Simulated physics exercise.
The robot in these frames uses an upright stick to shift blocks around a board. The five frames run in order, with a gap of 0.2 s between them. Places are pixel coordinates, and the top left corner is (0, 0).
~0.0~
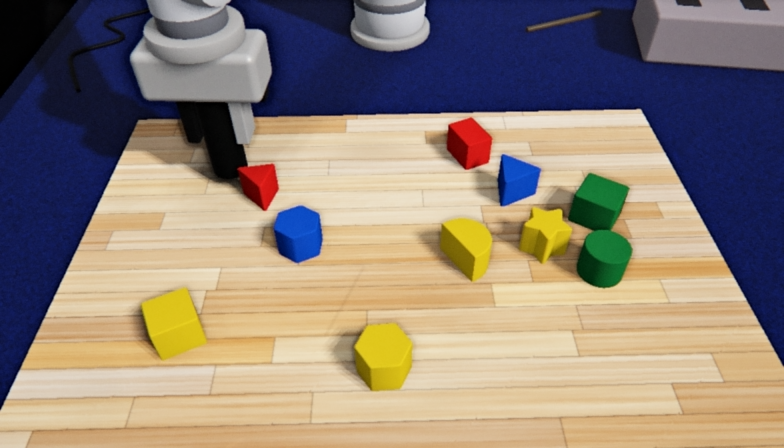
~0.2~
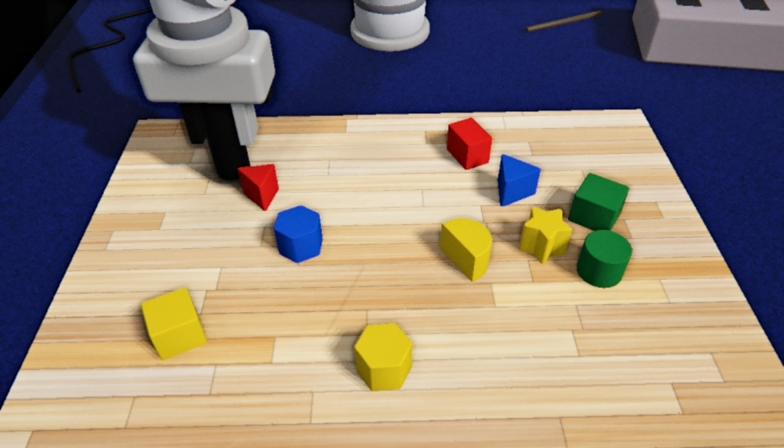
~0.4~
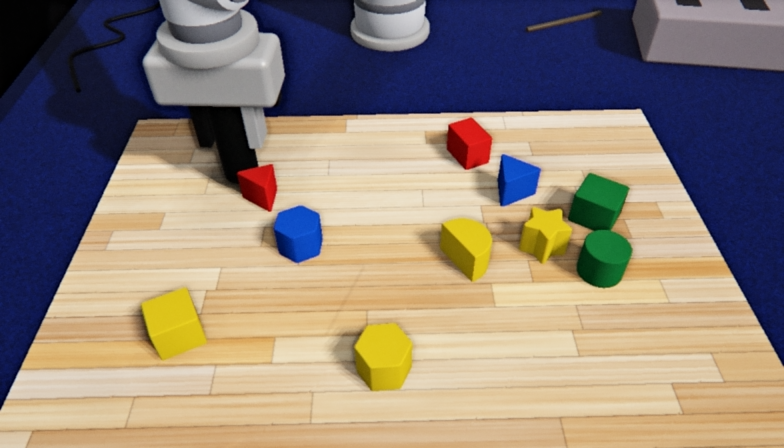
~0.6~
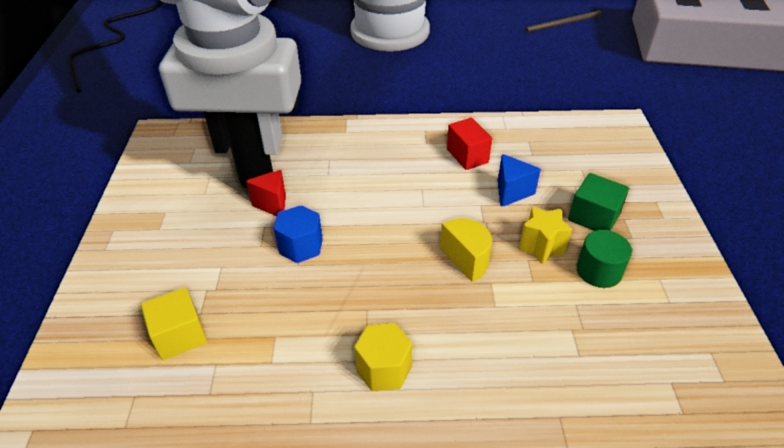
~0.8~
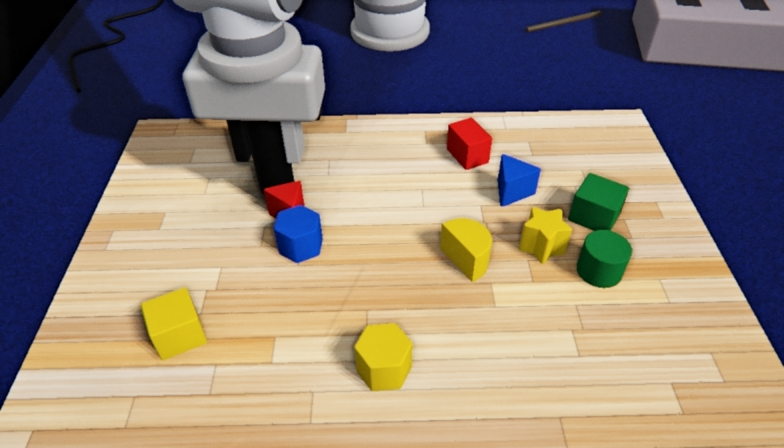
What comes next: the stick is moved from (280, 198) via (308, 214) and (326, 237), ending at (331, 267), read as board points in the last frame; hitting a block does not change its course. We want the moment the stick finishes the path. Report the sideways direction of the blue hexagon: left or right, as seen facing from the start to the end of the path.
Slides right.
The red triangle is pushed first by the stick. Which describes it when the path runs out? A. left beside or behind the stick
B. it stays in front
B
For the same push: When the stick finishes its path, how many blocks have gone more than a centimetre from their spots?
By the end, two blocks will have moved.
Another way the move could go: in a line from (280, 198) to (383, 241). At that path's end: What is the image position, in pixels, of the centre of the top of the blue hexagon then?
I think it will end close to (307, 233).
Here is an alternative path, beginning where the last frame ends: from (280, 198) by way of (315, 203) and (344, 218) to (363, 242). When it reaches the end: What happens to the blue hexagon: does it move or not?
Moved.
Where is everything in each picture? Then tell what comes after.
Stick's lower end at (231, 170); red triangle at (257, 172); blue hexagon at (297, 221), in the first picture.
Stick at (234, 171); blocks still, in the second picture.
Stick at (243, 174); red triangle at (258, 174), in the third picture.
Stick at (257, 180); red triangle at (268, 181), in the fourth picture.
Stick at (278, 188); red triangle at (286, 191); blue hexagon at (297, 221), in the fifth picture.
On the path given first. One third of the way, stick at (306, 204); red triangle at (318, 207); blue hexagon at (306, 232), turned 45° clockwise.
Two thirds of the way, stick at (325, 227); red triangle at (339, 233); blue hexagon at (305, 248), turned 80° clockwise.
At the end, stick at (330, 257); red triangle at (353, 259), turned 20° anticlockwise; blue hexagon at (298, 269), turned 135° clockwise.
